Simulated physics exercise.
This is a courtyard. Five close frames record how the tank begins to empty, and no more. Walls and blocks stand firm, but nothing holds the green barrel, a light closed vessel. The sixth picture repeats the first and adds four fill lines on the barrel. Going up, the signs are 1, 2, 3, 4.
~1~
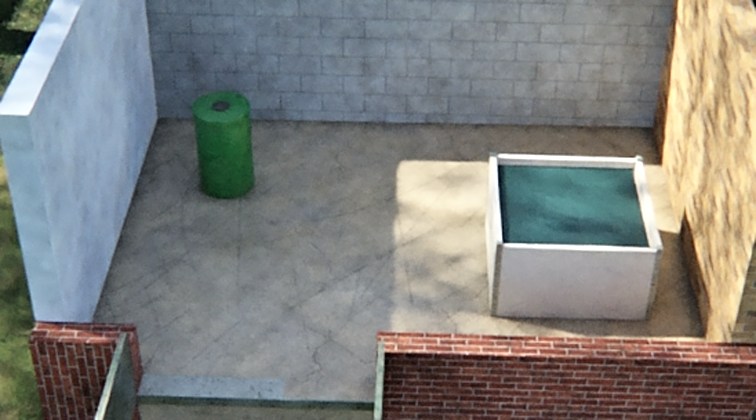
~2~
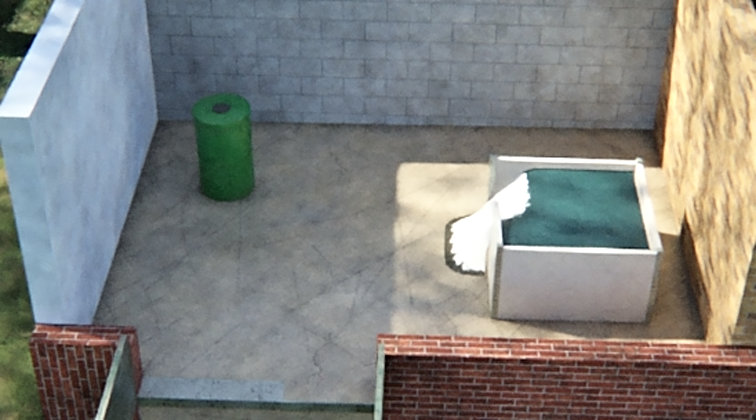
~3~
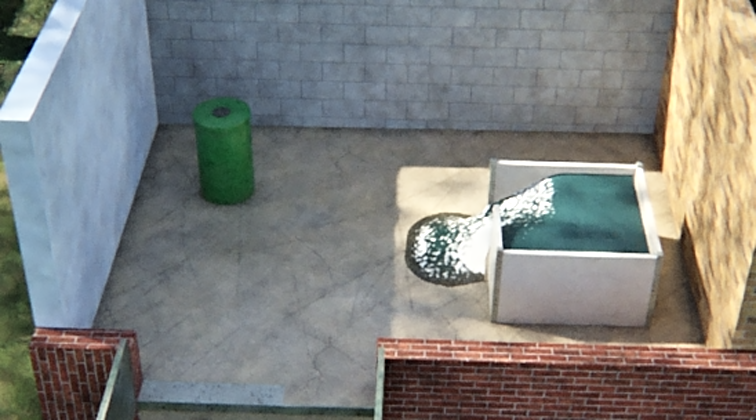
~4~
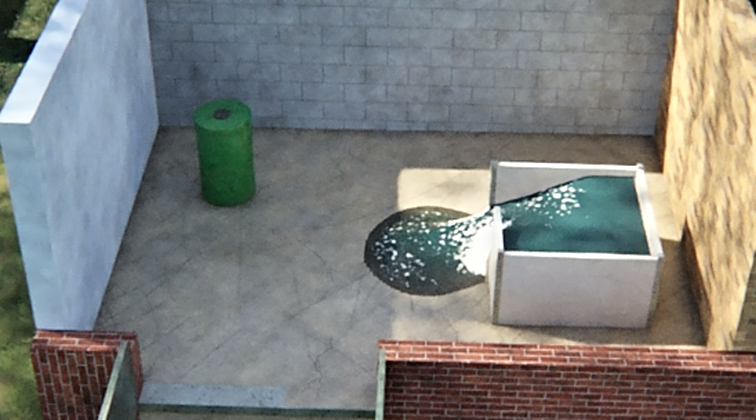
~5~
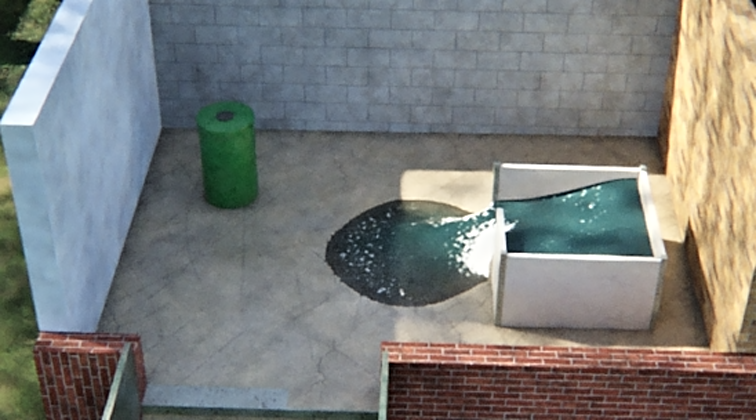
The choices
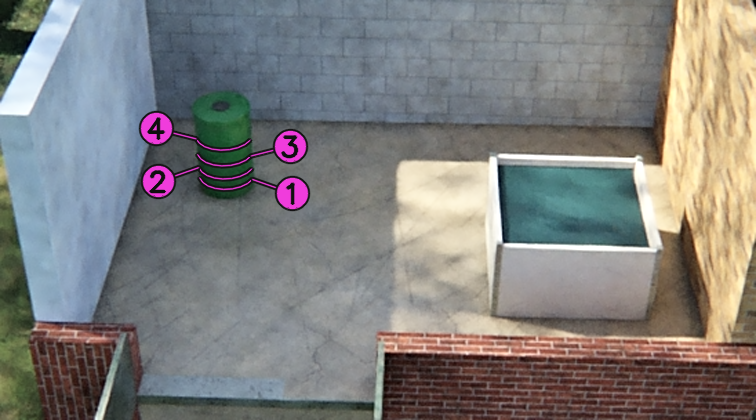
Water fills a white-walled tank on the right of a walled courtyard, then bursts white and foaming from the tank's left side onto the paved ground. It spreads leftward in a widening, rounded dark pool flecked with foam, while the level in the tank drops slightly and the green barrel stays standing.
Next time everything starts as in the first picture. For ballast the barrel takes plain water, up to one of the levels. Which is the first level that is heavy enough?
That is line 2.
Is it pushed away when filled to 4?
No, that is safe.
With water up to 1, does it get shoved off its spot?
Yes, it does.
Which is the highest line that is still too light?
Here it is line 1.
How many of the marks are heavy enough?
Three of them.
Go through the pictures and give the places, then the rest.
Lid of the green barrel at (222, 107); tank full, its middle at (571, 208); open gate at (257, 332).
Water covers 1 % of the ground and is seen nearest the barrel at (459, 225).
Water covers 3 % of the ground and is seen nearest the barrel at (418, 235).
Water covers 6 % of the ground and is seen nearest the barrel at (378, 237).
Lid of the green barrel at (226, 117); water covers 9 % of the ground and is seen nearest the barrel at (348, 233).
On the marked copy, 1 at (223, 189); 2 at (222, 179); 3 at (221, 165); 4 at (220, 150); from the bottom up 1, 2, 3, 4.
With 1, it is pushed about its own width away.
With 2, it does not move.
With 3, it does not move.
With 4, it does not move.
